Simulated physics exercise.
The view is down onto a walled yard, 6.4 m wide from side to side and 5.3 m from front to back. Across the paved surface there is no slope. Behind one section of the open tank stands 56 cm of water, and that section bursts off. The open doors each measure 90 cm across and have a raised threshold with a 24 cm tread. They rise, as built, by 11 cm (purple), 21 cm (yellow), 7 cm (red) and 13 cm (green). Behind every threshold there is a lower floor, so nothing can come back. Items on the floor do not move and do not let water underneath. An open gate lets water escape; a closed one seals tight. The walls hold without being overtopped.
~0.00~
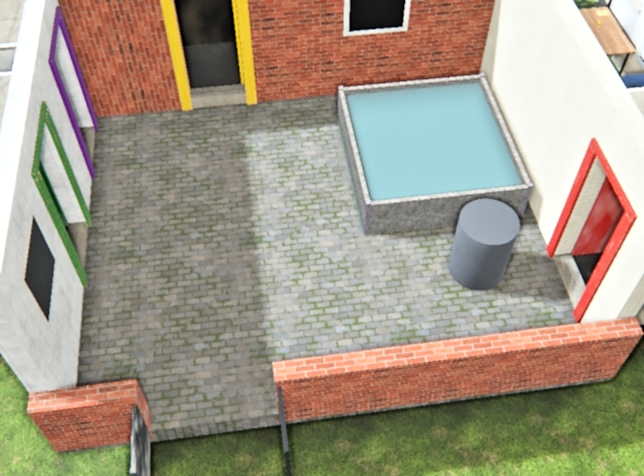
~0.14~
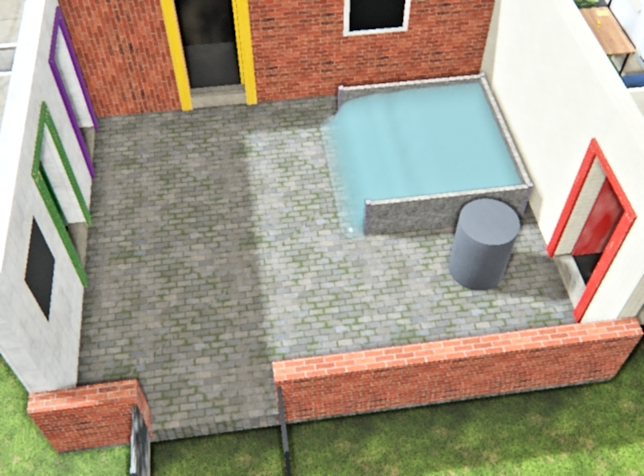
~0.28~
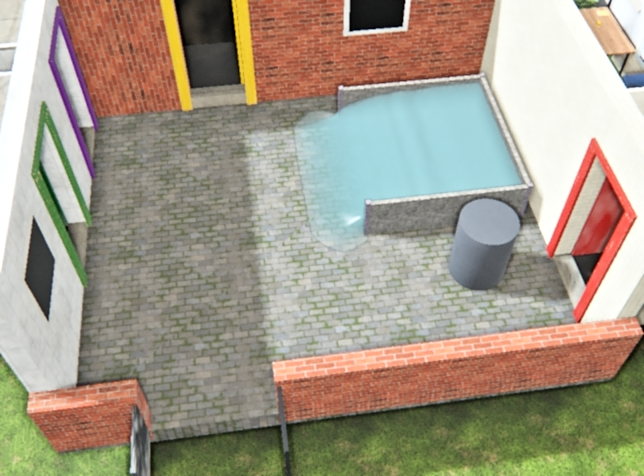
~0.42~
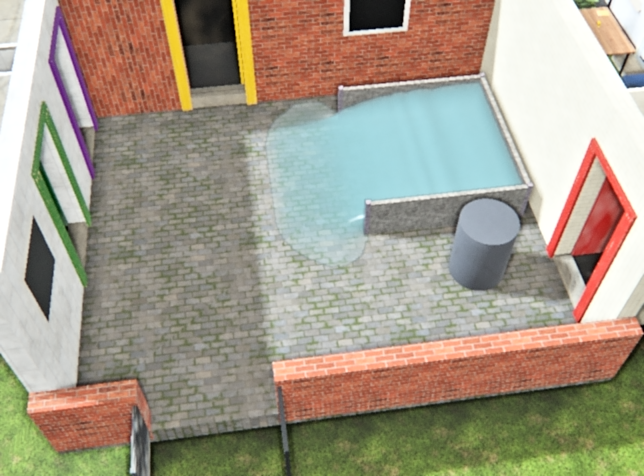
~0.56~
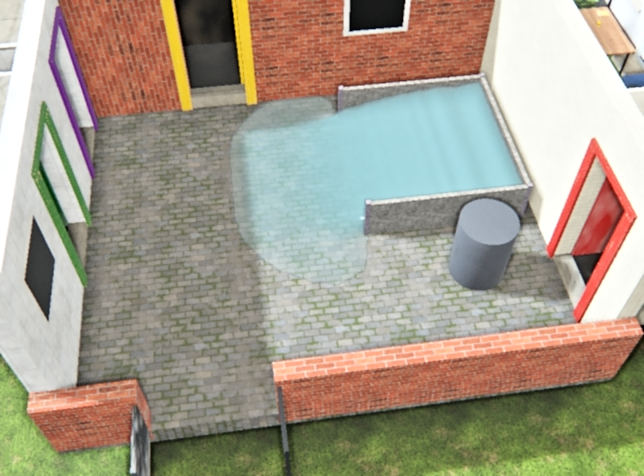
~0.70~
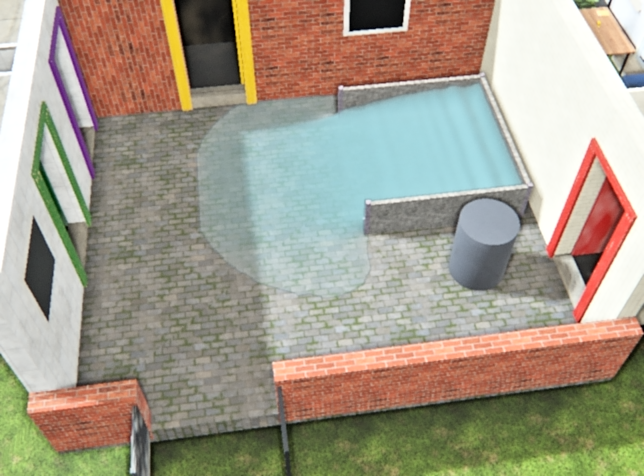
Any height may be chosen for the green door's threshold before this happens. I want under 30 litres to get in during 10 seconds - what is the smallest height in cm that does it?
You would need about 19 cm.
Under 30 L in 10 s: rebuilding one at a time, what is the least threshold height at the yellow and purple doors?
Roughly 9.5 cm for the yellow door and roughly 26 cm for the purple door.
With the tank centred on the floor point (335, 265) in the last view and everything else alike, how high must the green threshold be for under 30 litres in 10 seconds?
About 28 cm.
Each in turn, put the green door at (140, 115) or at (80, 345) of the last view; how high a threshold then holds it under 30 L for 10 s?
Around 19 and 13.5 cm respectively.
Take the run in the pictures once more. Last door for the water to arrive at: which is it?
Coming last is the red one.
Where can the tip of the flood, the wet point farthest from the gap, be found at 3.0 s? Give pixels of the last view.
Look about (75, 421) in the last picture.
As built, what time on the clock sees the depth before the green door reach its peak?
Peak time: Around 2.6 s.
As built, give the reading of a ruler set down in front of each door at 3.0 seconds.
In cm: Purple 32, yellow 13, red 0, green 25.
After 1.4 s water covers 50 % of the floor, deepest (26 cm) near (91, 203); 13 cm at the green door, 0 litres in over its 13 cm threshold.
After 3.0 s water covers 65 % of the floor, deepest (34 cm) near (76, 407); 25 cm at the green door, 69 litres in over its 13 cm threshold.
After 10.0 s water covers 100 % of the floor, deepest (14 cm) near (509, 168); 7 cm at the green door, 118 litres in over its 13 cm threshold.
At the green door as built, the water arrived by 1.3 s and peaked near 27 cm at 2.6 s.
With a threshold of 17 cm, 55 litres would have come in within the 10 s; with 22.5 cm, 11 litres. So under 30 litres takes about 19 cm.
